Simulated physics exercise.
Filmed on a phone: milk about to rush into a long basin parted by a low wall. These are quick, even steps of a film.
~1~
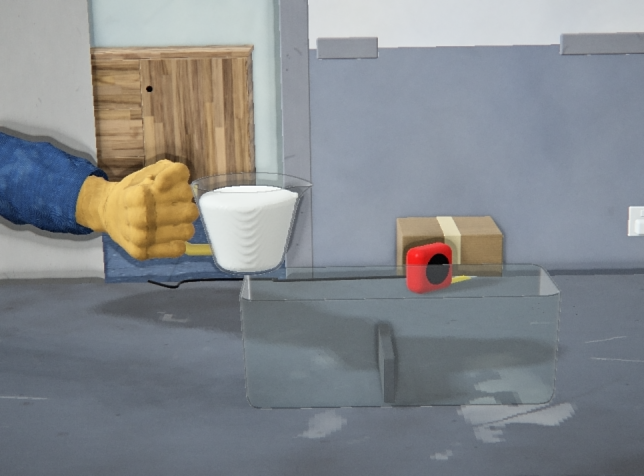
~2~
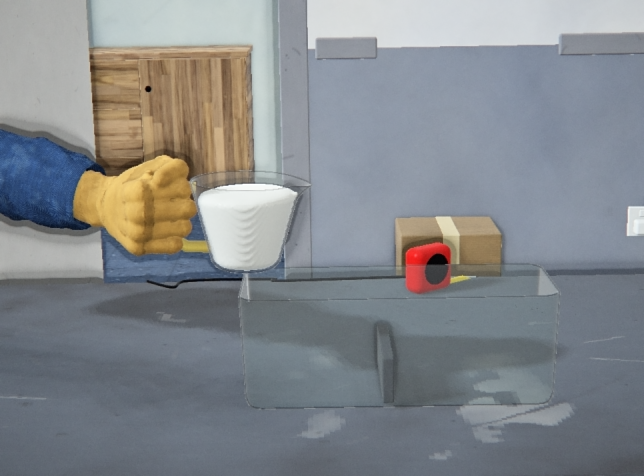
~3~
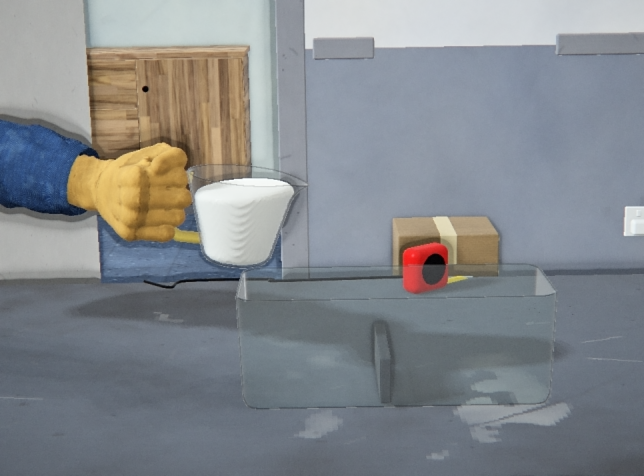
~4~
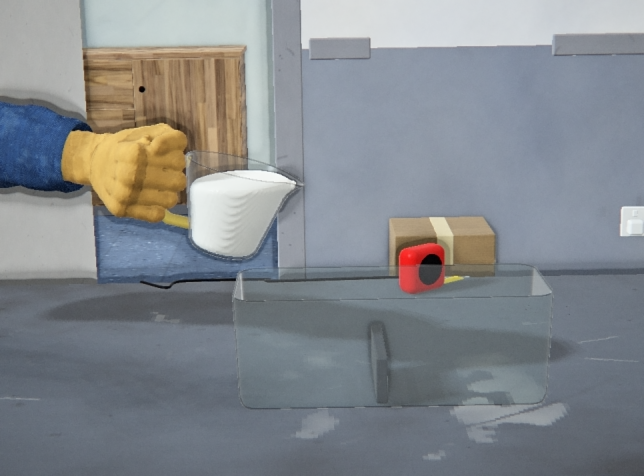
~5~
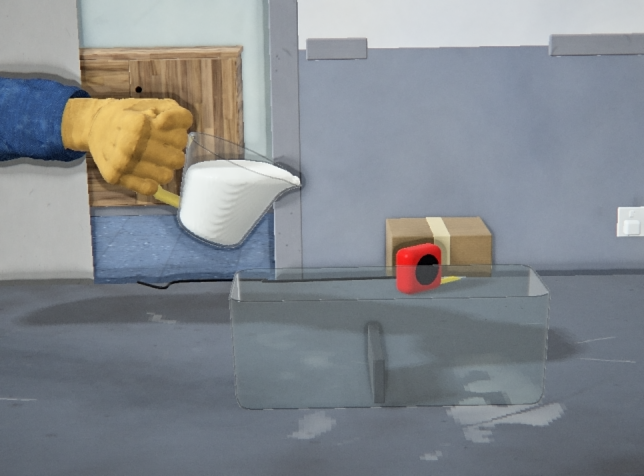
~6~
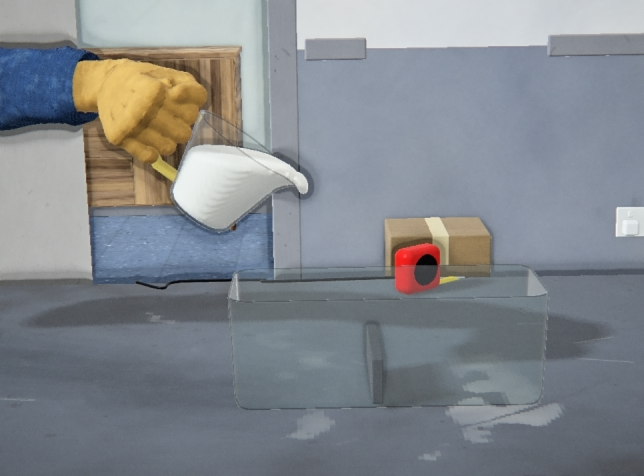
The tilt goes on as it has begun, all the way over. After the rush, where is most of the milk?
The right-hand section gets the most.
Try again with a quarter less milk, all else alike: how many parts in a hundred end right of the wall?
Roughly 80 in a hundred.
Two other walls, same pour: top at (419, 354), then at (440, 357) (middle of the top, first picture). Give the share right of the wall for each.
First some 40, then 15 per cent.
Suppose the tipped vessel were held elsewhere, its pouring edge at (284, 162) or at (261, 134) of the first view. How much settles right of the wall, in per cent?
In turn 60 and 25 in a hundred.
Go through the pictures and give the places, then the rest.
The first frame shows tilt 0°; pouring edge (314, 183); surface from (199, 195) to (298, 194); the long basin's rim runs from (244, 286) to (551, 281); the wall's top is at (386, 342).
The second frame shows tilt 2°; pouring edge (313, 183); surface from (198, 195) to (297, 192).
The third frame shows tilt 7°; pouring edge (310, 184); surface from (196, 190) to (295, 186).
The fourth frame shows tilt 14°; pouring edge (306, 184); surface from (191, 182) to (295, 181).
The fifth frame shows tilt 25°; pouring edge (302, 184); surface from (188, 168) to (293, 178); 1 per cent is over the edge.
The sixth frame shows tilt 37°; pouring edge (300, 185); surface from (186, 156) to (293, 172); 3 per cent is over the edge.
A moment on, the tilt is 107° and 35 per cent is still to pour, 9 is left of the wall and 7 right of it.
Next, the tilt is 118° and 0 per cent is still to pour, 8 is left of the wall and 87 right of it.
Then the tilt is 118° and 0 per cent is still to pour, 13 is left of the wall and 82 right of it.
Later the tilt is 118° and 0 per cent is still to pour, 14 is left of the wall and 82 right of it.
At rest 14 per cent lies left of the wall, 82 right of it and 4 outside.
